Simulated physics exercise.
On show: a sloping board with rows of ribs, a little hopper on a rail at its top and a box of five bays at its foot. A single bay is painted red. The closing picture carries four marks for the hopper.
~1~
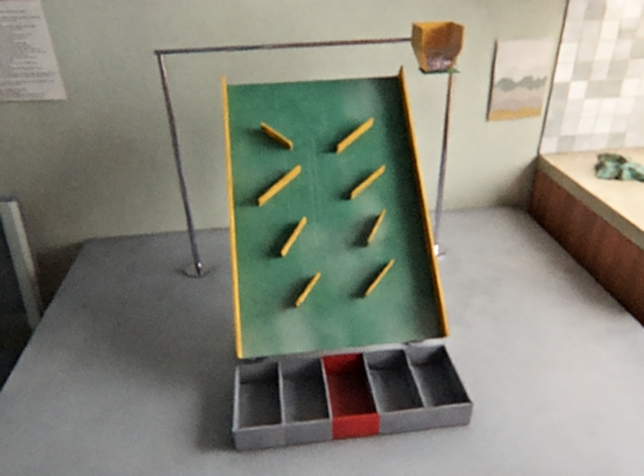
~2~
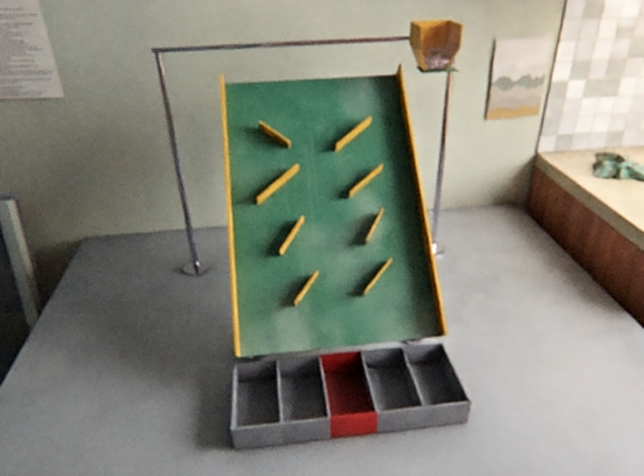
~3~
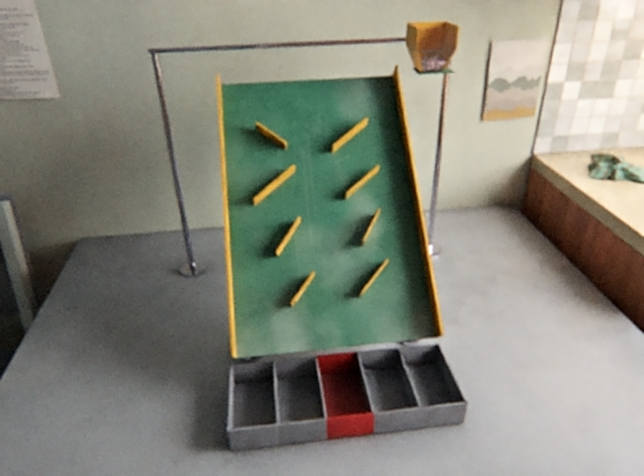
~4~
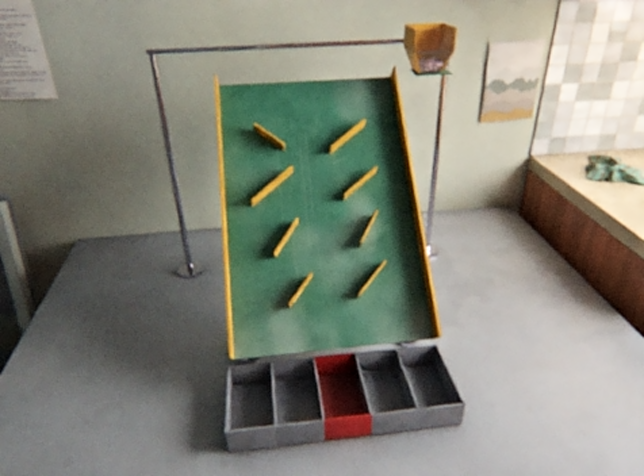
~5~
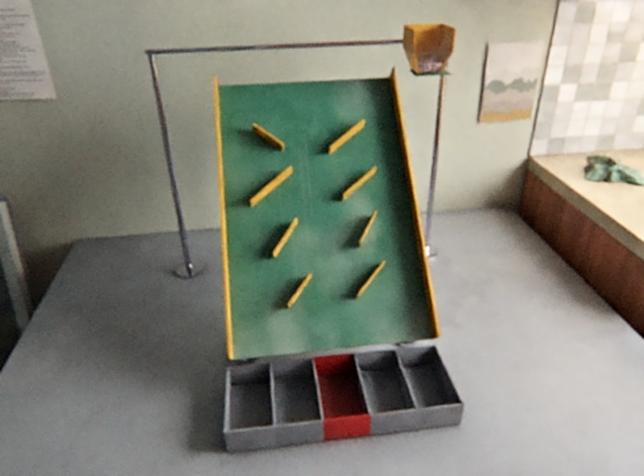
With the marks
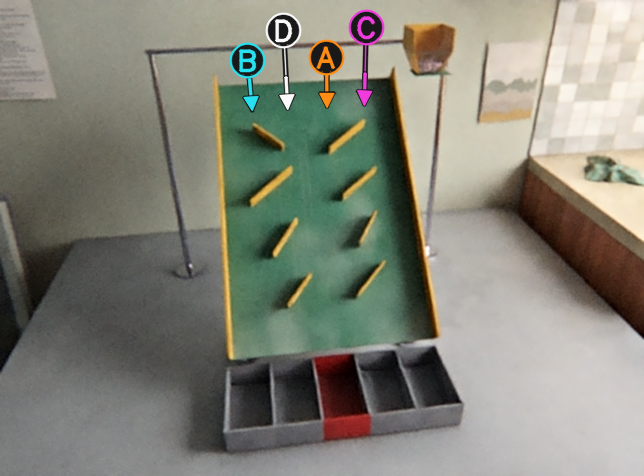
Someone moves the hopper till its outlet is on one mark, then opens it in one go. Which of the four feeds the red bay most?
Go for D.
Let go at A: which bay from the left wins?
The first.
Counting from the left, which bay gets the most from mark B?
It is the first one.
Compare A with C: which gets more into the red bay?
A it is.
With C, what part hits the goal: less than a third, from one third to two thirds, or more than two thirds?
Mark C gives less than a third.
On the marked copy, mark A meets the board at (326, 102); mark B meets the board at (251, 105); mark C meets the board at (364, 100); mark D meets the board at (287, 104).
Choosing A, about a tenth in the red bay, roughly two thirds in other bays, roughly a quarter outside the box.
Choosing B, about a tenth in the red bay, the larger part in other bays, about a tenth outside the box.
Choosing C, just a few in the red bay, roughly two thirds in other bays, roughly a quarter outside the box.
Choosing D, roughly a third in the red bay, roughly half in other bays, about a tenth outside the box.
